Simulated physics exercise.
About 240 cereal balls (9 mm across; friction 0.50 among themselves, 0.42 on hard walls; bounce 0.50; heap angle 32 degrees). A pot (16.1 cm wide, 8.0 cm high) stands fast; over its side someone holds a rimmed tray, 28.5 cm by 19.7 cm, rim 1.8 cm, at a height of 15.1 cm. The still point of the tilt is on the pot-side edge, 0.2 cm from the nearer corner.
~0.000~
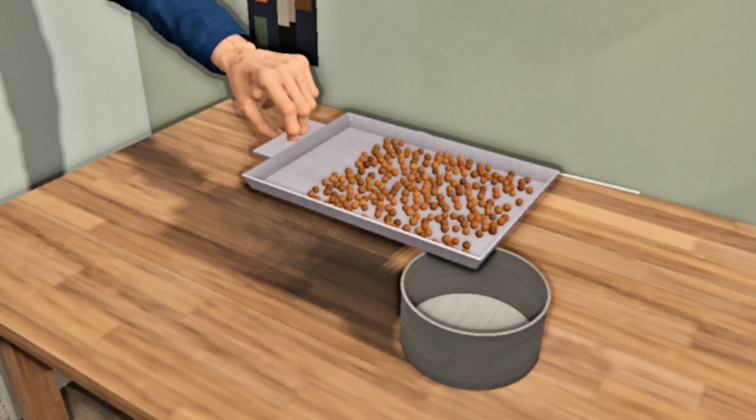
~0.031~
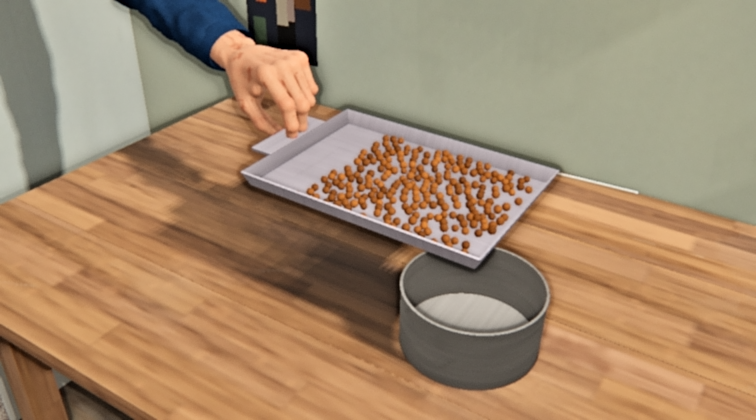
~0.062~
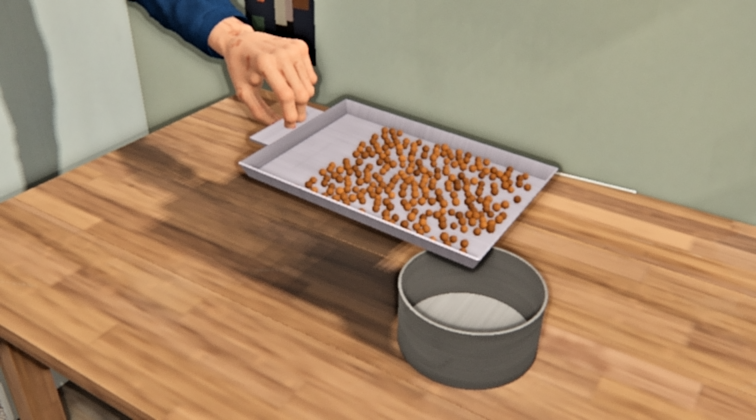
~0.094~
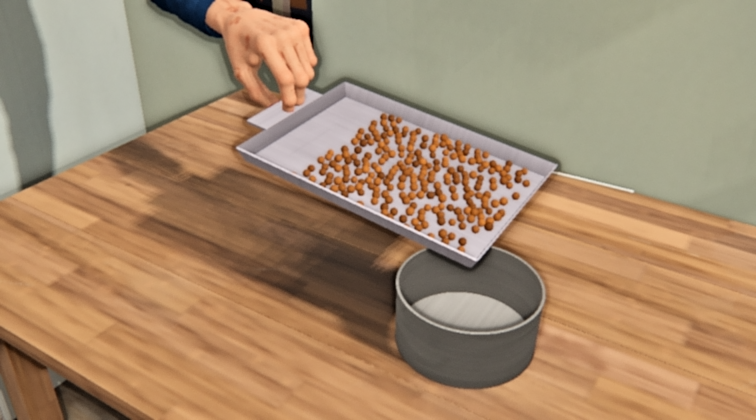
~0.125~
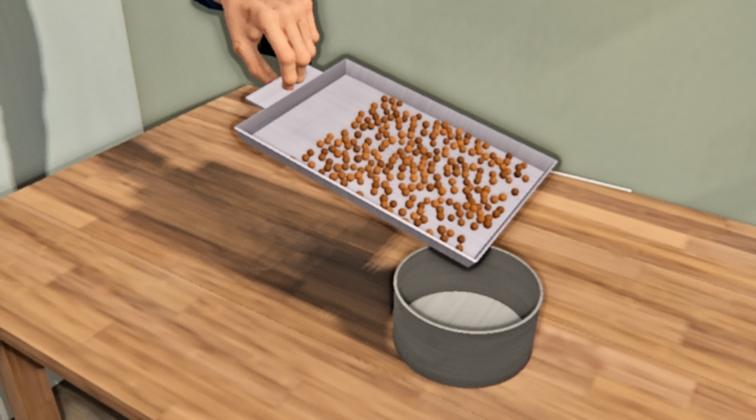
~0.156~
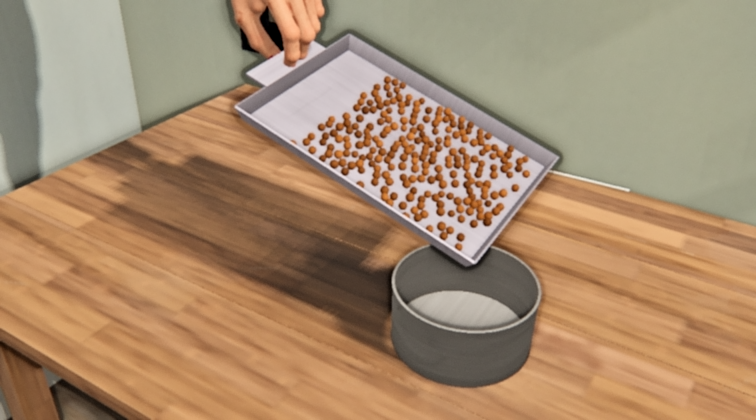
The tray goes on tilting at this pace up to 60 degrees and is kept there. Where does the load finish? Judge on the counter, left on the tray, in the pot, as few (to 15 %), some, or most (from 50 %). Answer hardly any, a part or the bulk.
On the counter: The bulk; left on the tray: A part; in the pot: Hardly any.
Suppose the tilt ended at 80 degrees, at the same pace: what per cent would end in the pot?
It would be near 0 per cent.
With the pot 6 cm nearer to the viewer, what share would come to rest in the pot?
Then about 10 per cent.
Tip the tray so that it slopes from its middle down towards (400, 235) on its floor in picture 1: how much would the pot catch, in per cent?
Some 0 per cent.
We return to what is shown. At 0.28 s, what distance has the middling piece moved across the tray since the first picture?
Roughly 1 cm.
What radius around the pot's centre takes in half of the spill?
About 18 cm.
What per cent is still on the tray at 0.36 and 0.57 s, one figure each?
About 100, 60.
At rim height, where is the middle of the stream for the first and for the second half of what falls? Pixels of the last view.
First near (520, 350), later near (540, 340).
Then, at 0.28 s, tilt 44 degrees; the tray holds 100 %, the pot 0 %.
Then, at 0.36 s, tilt 57 degrees; the tray holds 100 %, the pot 0 %.
Then, at 0.57 s, tilt 60 degrees; the tray holds 60 %, the pot 0 %.
At rest (1.7 s), counter 60 %, tray 40 %, pot 0 %.
